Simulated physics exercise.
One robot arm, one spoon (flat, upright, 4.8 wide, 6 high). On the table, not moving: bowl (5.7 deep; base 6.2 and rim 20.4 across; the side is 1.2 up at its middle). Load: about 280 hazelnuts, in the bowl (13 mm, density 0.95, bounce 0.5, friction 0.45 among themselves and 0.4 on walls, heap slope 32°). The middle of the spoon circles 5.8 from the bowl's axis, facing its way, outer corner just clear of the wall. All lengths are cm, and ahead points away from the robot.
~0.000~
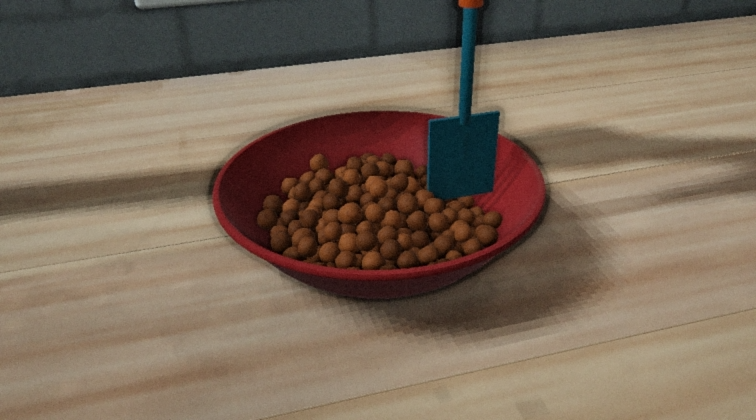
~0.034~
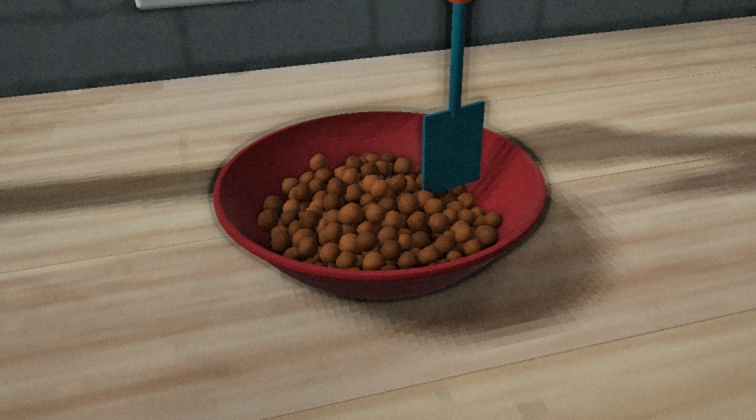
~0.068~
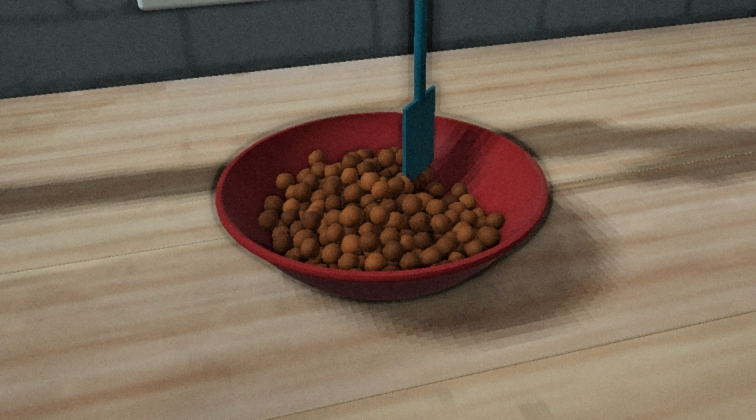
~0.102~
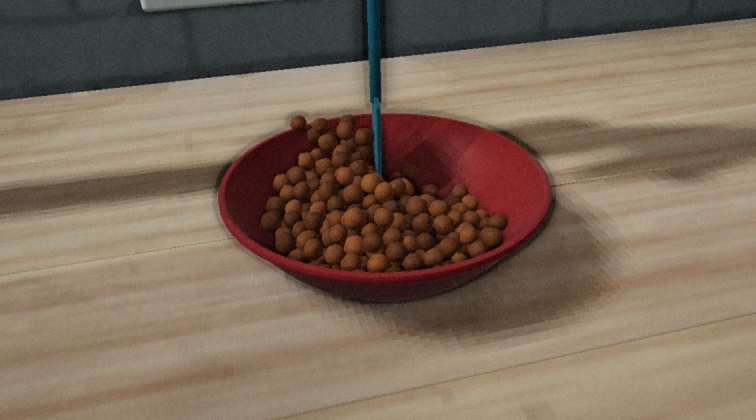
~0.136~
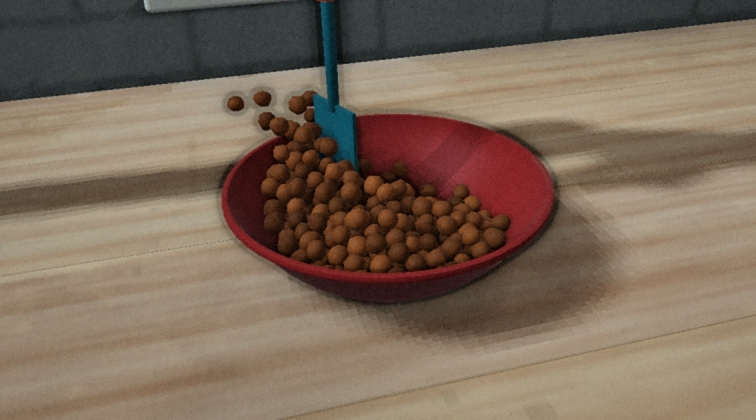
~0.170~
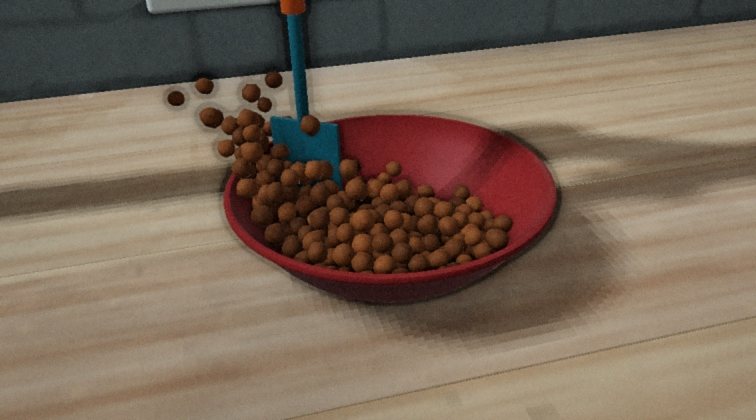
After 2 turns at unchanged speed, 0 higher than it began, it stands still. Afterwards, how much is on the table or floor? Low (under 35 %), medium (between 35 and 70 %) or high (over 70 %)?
Share on the table or floor: Medium (between 35 and 70 %).
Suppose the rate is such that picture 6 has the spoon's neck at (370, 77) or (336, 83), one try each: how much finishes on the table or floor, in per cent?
About 30 and 40 per cent.
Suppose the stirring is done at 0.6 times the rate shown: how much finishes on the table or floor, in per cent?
Some 35 per cent.
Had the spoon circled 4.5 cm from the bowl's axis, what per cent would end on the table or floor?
It would be near 60 per cent.
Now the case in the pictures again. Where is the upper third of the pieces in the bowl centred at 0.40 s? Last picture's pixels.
At about (457, 174).
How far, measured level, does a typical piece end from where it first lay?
About 10 cm.
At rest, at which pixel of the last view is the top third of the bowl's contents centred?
Around (375, 213).
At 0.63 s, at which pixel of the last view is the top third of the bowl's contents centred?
Around (379, 223).
After 0.40 s, 8° round, highest piece 10 above the table; 192 in the bowl, 46 on the table or floor, 45 in flight or on the tool.
After 0.63 s, 230° round, highest piece 8 above the table; 156 in the bowl, 116 on the table or floor, 11 in flight or on the tool.
After 0.94 s, 0° round, highest piece 4 above the table; 149 in the bowl, 134 on the table or floor.
After 1.64 s, 0° round, highest piece 4 above the table; 149 in the bowl, 134 on the table or floor.
In the end, 149 in the bowl, 134 on the table or floor. That is 47 % on the table or floor.
